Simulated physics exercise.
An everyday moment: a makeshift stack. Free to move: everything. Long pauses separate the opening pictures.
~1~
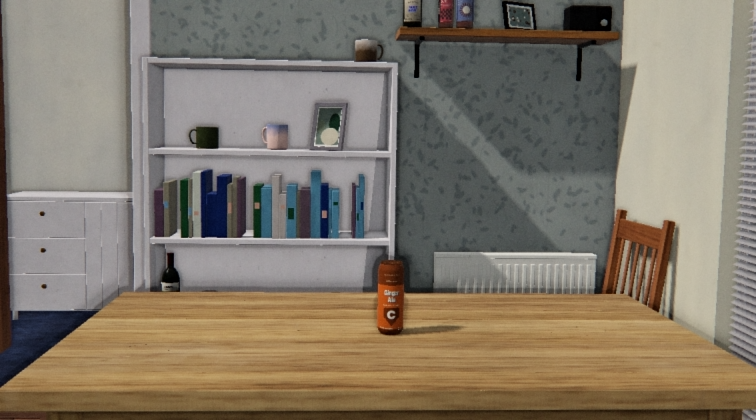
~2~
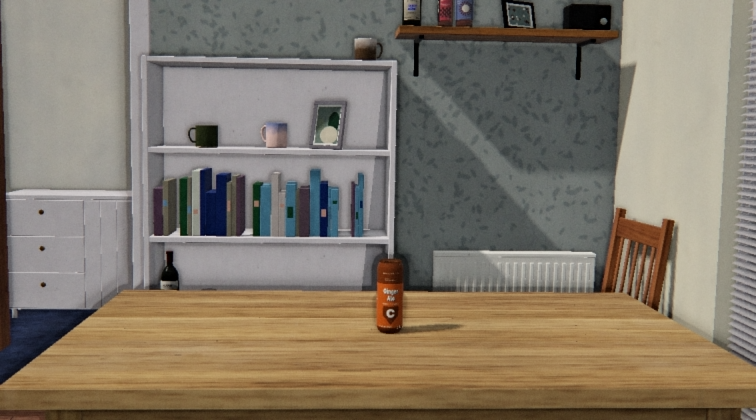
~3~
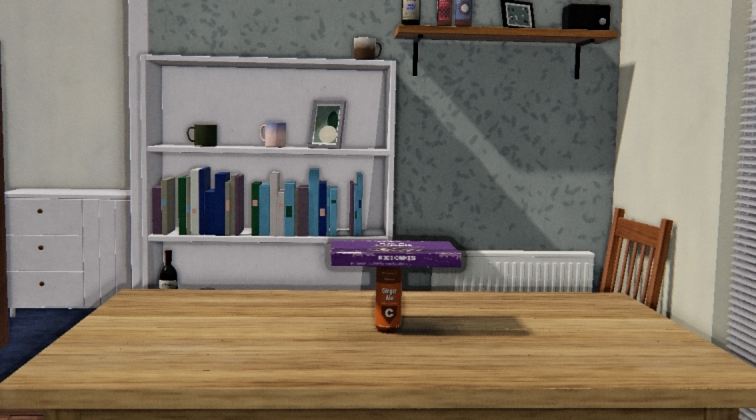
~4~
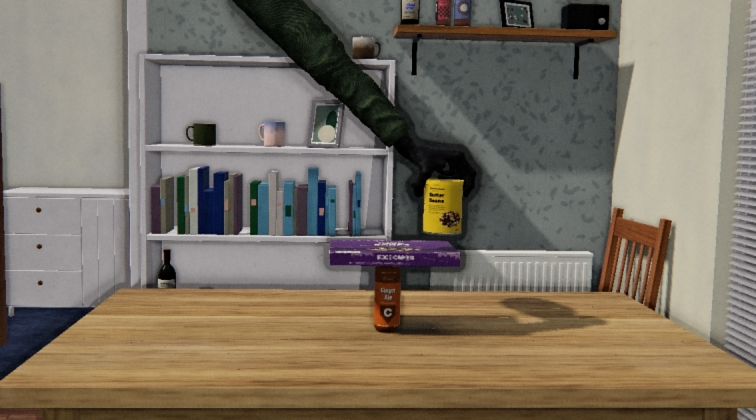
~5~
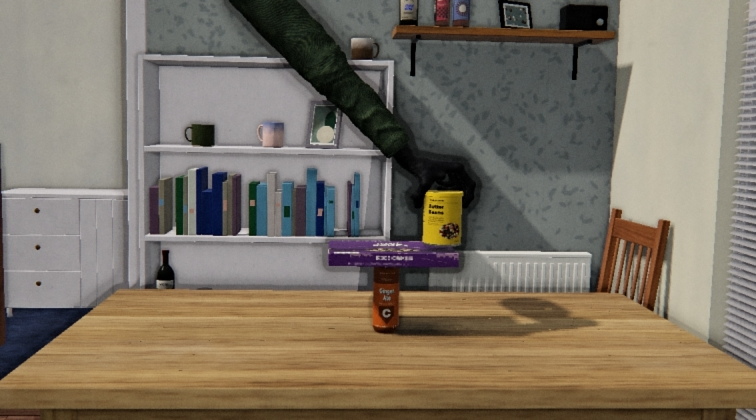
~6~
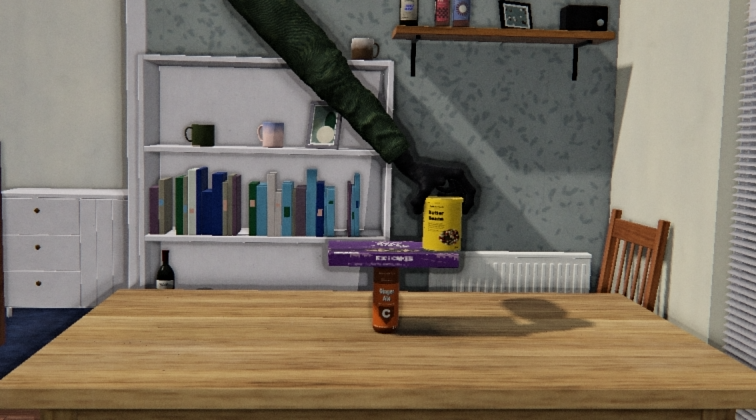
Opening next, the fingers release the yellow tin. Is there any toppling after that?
Comes down.
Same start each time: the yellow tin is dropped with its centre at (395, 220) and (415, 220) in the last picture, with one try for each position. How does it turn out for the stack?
Try one, the stack stays standing; try two, it collapses.
Then, 0.40 s later than the last frame, yellow tin now fallen; purple packet tilted by 66°.
Then, 0.50 s later than the last frame, purple packet on its side.
Then, 0.70 s later than the last frame, purple packet now fallen.
Then, 1.00 s later than the last frame, things are still on the move.
When it is over, fallen, yellow tin and purple packet; orange can as before. The stack comes apart.
